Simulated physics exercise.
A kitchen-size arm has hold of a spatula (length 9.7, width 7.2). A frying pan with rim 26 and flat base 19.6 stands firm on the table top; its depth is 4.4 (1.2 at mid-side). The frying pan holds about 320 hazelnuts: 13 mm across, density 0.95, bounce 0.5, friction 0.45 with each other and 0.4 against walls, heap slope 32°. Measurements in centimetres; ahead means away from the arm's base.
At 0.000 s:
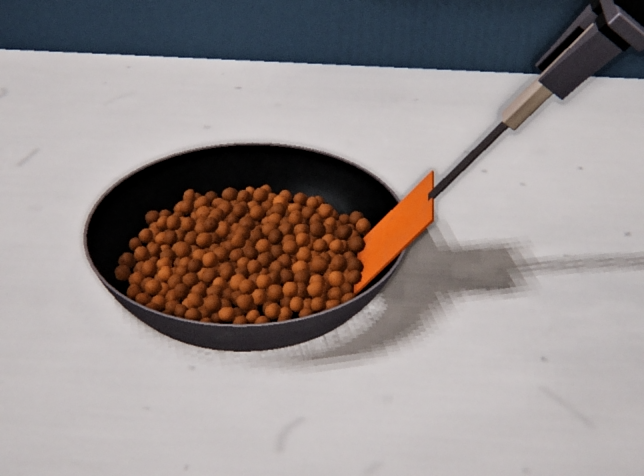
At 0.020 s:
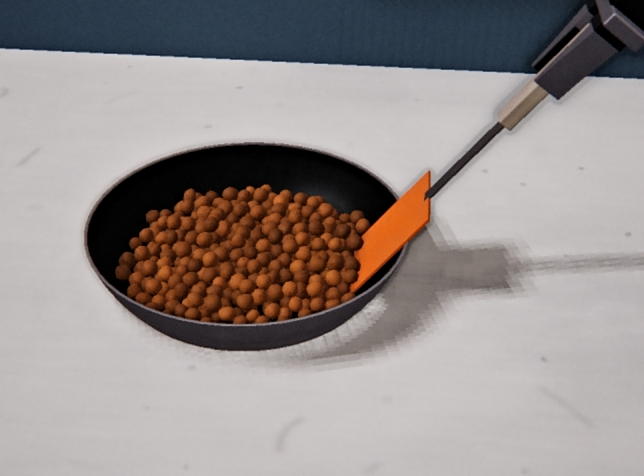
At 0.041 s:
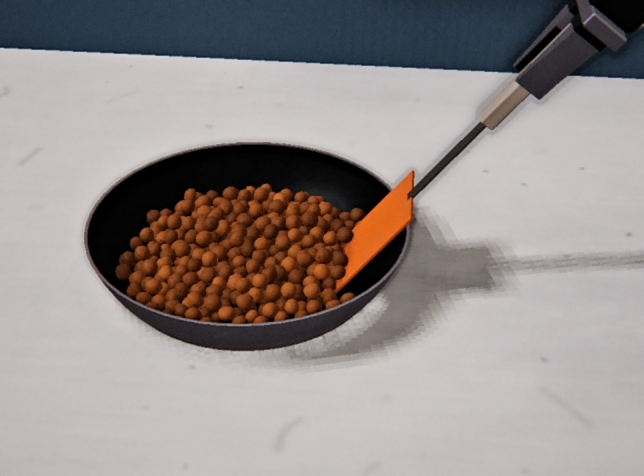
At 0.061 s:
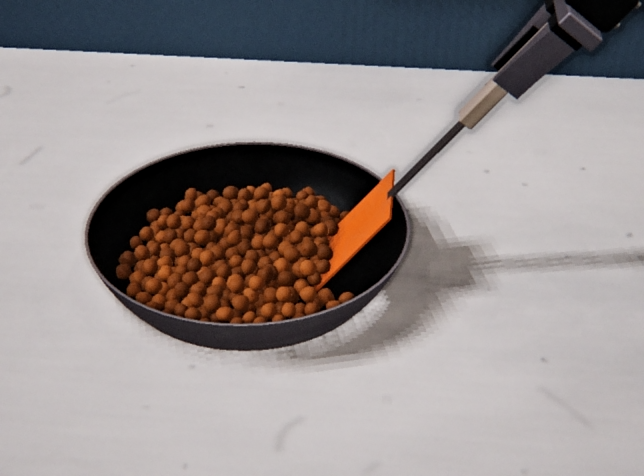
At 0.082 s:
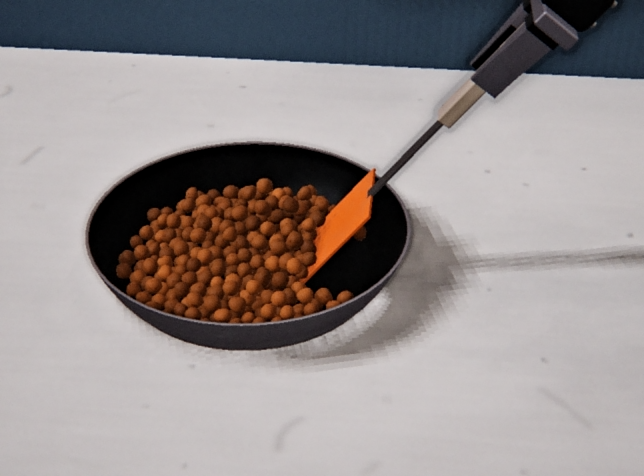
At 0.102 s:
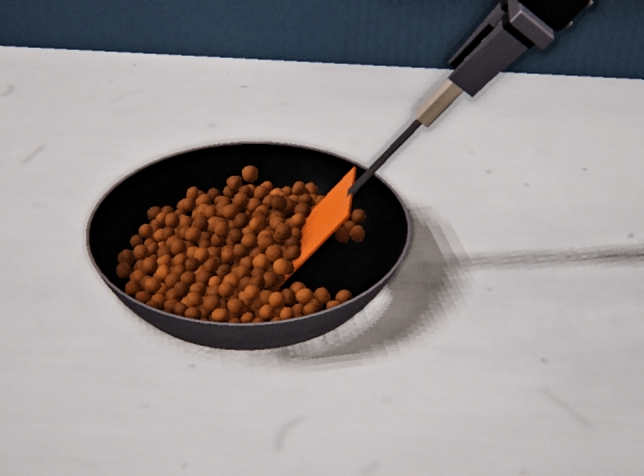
A robotic arm reaches in from the upper right holding an orange spatula over a pale, lightly marked table, seen from above at an angle with a dark blue backdrop behind. A black frying pan with a heap of round brown hazelnuts sits left of centre. The spatula slides steadily leftward from the pan's right side into the heap, shifting some nuts, while the pan and camera stay still.
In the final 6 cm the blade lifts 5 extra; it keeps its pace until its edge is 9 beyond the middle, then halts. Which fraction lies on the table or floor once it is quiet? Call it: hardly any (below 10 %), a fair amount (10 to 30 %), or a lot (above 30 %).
A fair amount.
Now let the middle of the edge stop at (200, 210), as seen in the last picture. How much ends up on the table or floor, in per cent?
Estimate: Approx. 5 %.
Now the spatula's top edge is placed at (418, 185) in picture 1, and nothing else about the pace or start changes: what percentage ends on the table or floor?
Spill: Approx. 15 per cent.
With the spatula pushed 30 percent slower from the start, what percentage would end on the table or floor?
I'd reckon close to 10 per cent.
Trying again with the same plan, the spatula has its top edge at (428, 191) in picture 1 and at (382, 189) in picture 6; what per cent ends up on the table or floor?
Around 5 per cent finishes on the table or floor.
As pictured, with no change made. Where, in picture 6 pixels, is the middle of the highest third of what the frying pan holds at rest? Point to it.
Look near (165, 232).
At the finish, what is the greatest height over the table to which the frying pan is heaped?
4.0 cm.
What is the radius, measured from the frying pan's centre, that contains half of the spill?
36 cm or so.
By 0.15 s, sloping 53°, highest piece 8 above the table; 321 in the frying pan.
By 0.20 s, sloping 53°, highest piece 8 above the table; 321 in the frying pan.
By 0.43 s, sloping 53°, highest piece 12 above the table; 268 in the frying pan, 43 on the table or floor, 10 on the blade or in flight.
By 1.48 s, sloping 53°, highest piece 4 above the table; 268 in the frying pan, 53 on the table or floor.
Final count, 268 in the frying pan, 53 on the table or floor. That is 17 % on the table or floor.
